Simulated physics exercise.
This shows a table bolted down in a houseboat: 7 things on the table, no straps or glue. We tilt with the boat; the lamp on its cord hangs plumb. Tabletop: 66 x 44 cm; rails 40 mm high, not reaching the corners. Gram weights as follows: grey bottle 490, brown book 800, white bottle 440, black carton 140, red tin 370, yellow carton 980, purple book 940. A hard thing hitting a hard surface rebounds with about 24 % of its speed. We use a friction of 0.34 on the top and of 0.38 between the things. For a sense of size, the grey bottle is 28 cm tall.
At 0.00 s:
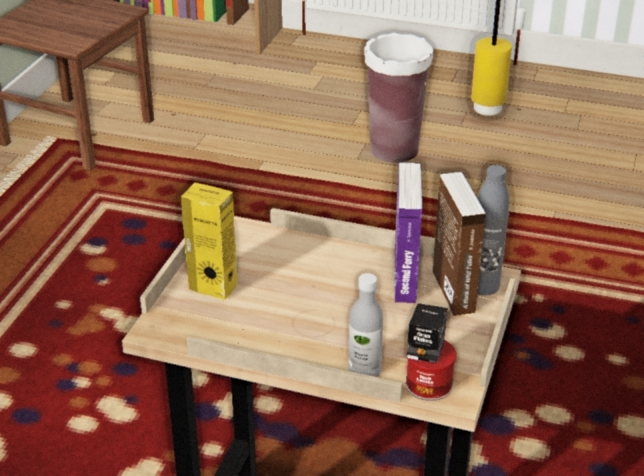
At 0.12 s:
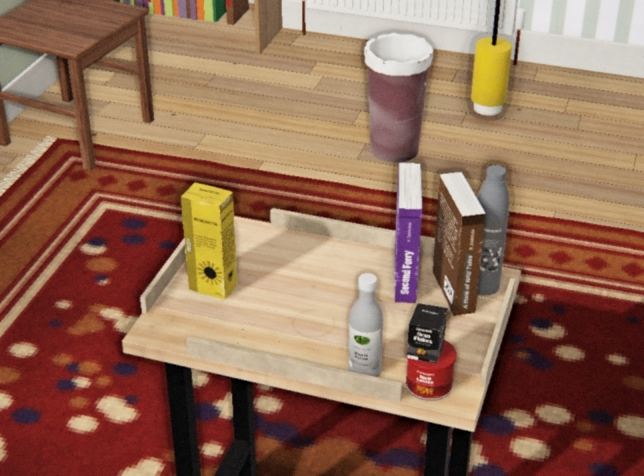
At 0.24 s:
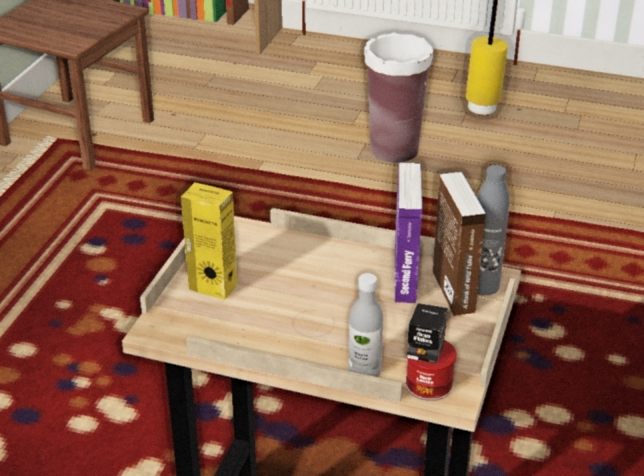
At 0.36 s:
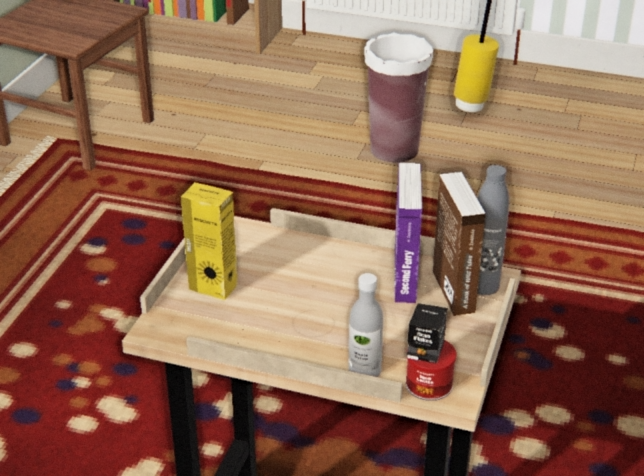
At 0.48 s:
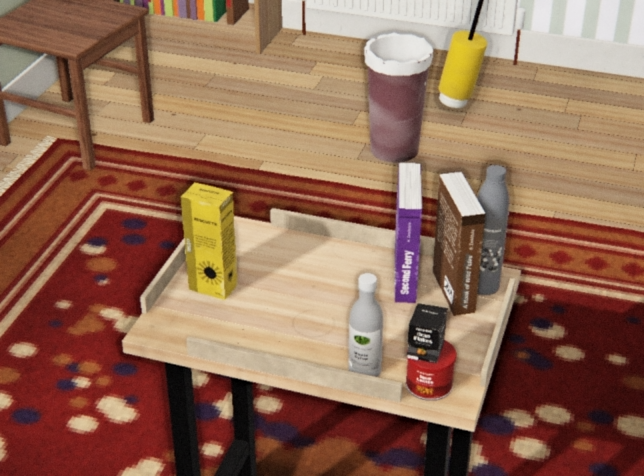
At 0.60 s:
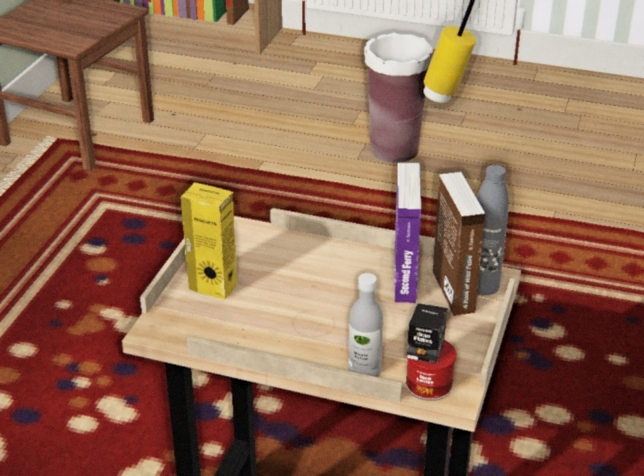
In a room with a patterned red rug, seven containers, including boxes, bottles and a red tin, stay in place on a small wooden table while a yellow hanging lamp behind swings gradually left toward a large maroon cup.
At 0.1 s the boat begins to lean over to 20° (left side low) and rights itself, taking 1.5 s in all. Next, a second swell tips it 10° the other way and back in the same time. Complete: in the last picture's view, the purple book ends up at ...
... around (276, 260).
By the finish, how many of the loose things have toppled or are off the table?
4.
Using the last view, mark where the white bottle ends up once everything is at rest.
(272, 340), roughly.
Around 0.90 s, boat heeled 20°, left side down; purple book tipped 37° against what carries it near (370, 236); brown book tipped 23° against what carries it; grey bottle tipped 16° against what carries it.
Around 1.10 s, boat heeled 15°, left side down; purple book on its side near (306, 262); grey bottle on its side; brown book tipped 69° against what carries it.
Around 1.20 s, boat heeled 11°, left side down; purple book on its side near (288, 263); grey bottle on its side; brown book on its side.
Around 1.30 s, boat heeled 7°, left side down; purple book on its side near (277, 261); grey bottle on its side; brown book on its side.
Finally (3.6 s), on their side or leaning hard on the table, grey bottle, brown book, white bottle and purple book; the other 3 still in place (within 5 cm). Final places as that camera would see them, purple book near (276, 260).
